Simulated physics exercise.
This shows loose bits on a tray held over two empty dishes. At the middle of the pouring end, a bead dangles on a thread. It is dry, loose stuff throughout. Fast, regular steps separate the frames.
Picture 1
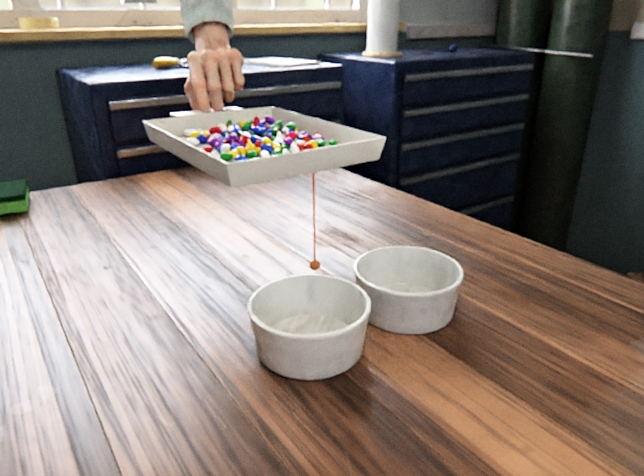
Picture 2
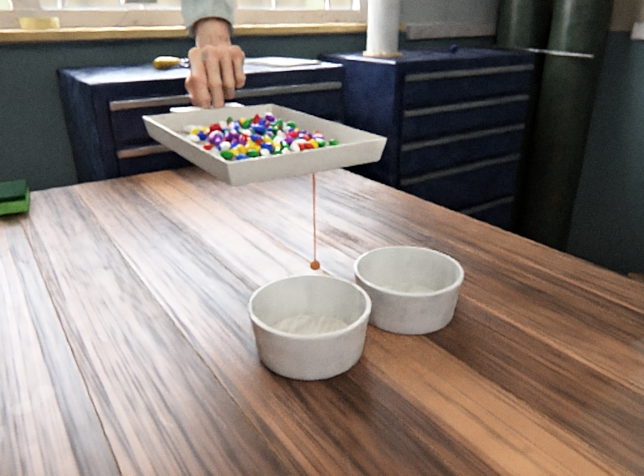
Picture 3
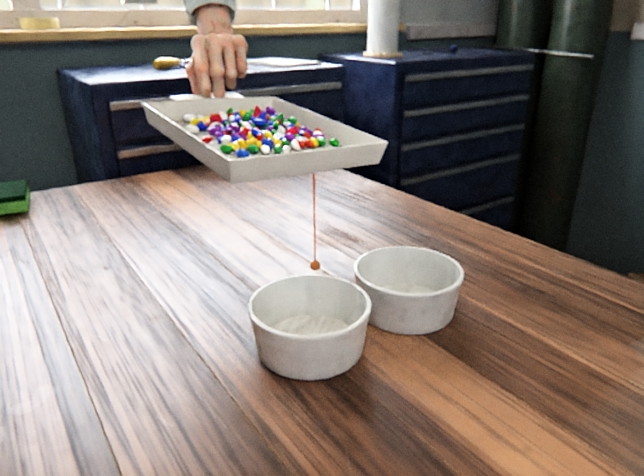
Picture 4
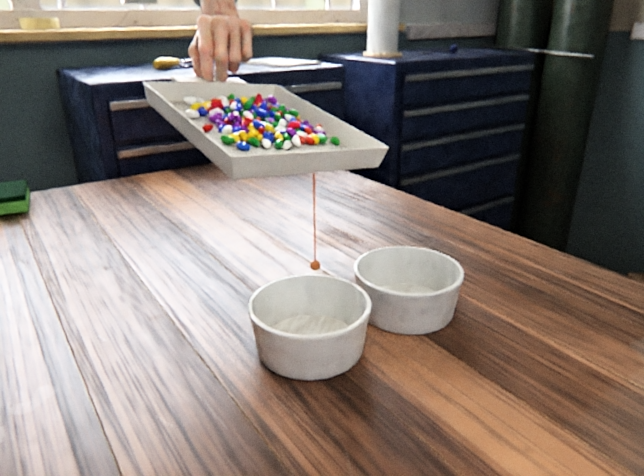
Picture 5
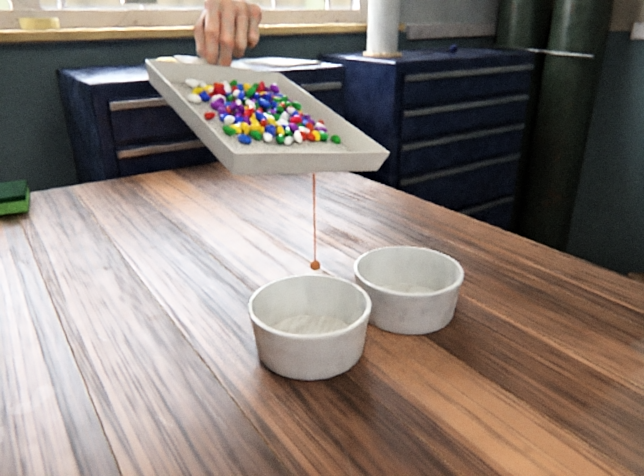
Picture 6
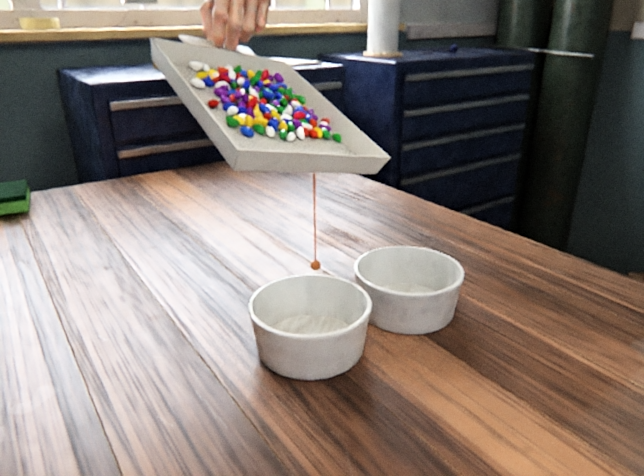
The clip opens on a hand holding a pale tray of colourful bits above two empty white dishes on a wooden table, a small bead hanging on a thread beneath it. The hand gradually lifts the back of the tray, tilting it steadily toward its lower right corner.
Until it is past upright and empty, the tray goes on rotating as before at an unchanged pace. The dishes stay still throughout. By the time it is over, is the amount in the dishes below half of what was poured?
Most of what falls will go into the dishes.
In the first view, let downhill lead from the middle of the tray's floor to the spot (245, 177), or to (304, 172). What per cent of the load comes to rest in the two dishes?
I'd put it at some 40 % and then some 60 %.
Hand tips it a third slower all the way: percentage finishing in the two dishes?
About 90 %.
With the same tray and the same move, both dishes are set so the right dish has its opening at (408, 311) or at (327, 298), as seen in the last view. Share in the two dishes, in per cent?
About 10 per cent, then about 10 per cent.
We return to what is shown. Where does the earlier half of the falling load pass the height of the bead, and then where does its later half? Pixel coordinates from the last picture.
Around (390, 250) and then (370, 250).
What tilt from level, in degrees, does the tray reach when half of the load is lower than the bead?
Near 110 degrees.
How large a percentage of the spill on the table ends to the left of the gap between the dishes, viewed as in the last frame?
Some 60 %.
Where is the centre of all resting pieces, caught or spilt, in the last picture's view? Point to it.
I'd say the middle ends up at about (402, 299).
Just after the last frame, tray tipped steeply; almost all on the tray; about a tenth in the air.
A moment on, tray tipped past a quarter turn; roughly a quarter on the tray; just a few in the left dish; roughly two thirds in the right dish; just a few outside both; roughly a quarter in the air.
Further on, tray tipped past a quarter turn; the larger part in the right dish; about a tenth outside both.
When it is over, tray tipped past a quarter turn; not one in the left dish; the larger part in the right dish; about a tenth outside both.
